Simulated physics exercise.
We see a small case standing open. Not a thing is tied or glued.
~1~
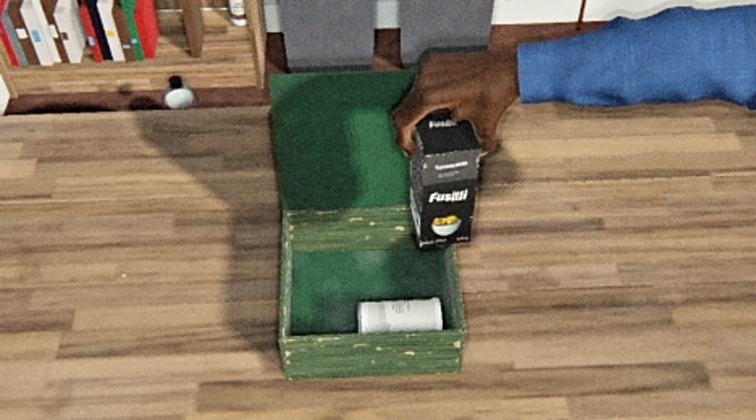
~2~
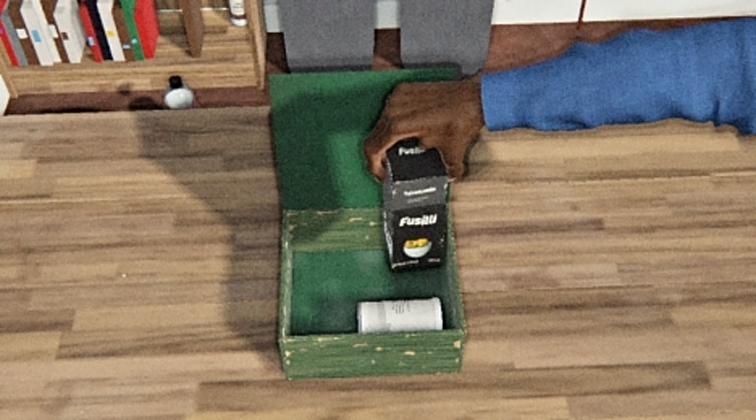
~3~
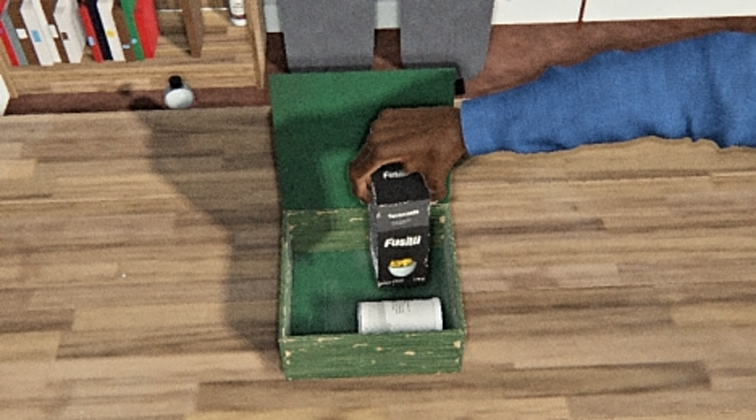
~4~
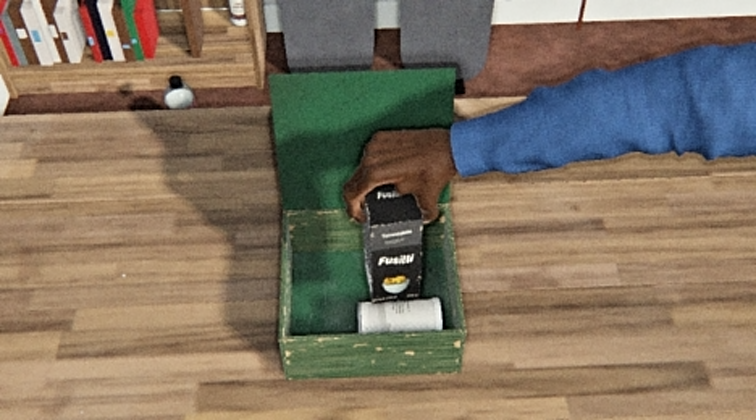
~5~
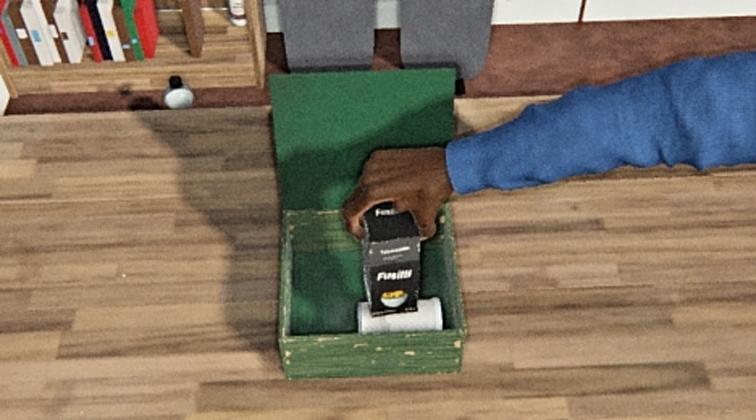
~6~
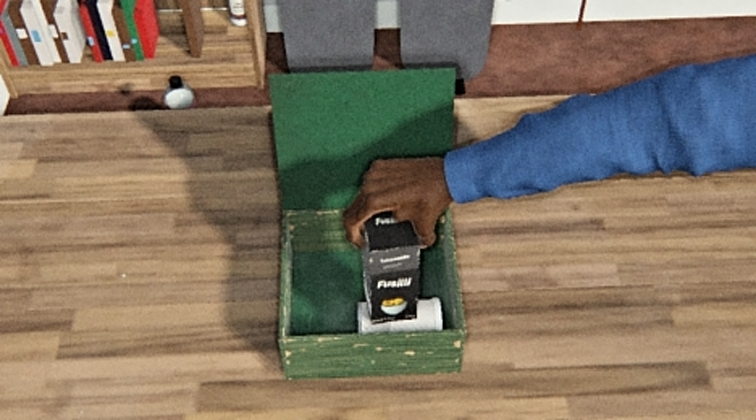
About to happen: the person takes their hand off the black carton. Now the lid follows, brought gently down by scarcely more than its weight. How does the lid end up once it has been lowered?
The lid remains propped up above the rim.
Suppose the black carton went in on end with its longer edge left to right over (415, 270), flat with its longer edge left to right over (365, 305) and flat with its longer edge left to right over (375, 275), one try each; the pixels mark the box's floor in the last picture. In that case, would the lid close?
First - not shut; second - shut down; third - shut down.
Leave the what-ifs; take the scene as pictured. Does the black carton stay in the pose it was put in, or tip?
Simply put, it gets tilted.
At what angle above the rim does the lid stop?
Lid angle from rim - close to 80°.
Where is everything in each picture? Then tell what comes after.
The first picture shows on its way; black carton (442, 180).
The second picture shows on its way; black carton (413, 204).
The third picture shows on its way; black carton (398, 225).
The fourth picture shows on its way; black carton (392, 244).
The fifth picture shows on its way; black carton (390, 259).
The sixth picture shows in place under the hand; black carton (390, 267).
Then, 0.30 s later than the last frame, black carton tilted by 28° near (389, 258).
Then, 0.40 s later than the last frame, black carton tilted by 59° near (388, 244).
Then, 0.70 s later than the last frame, black carton tilted by 65° near (384, 245).
When it is over, lid 80° above the rim; lying over in the box, black carton; white tin as before. End places, in pixels of the last picture, black carton near (384, 245).
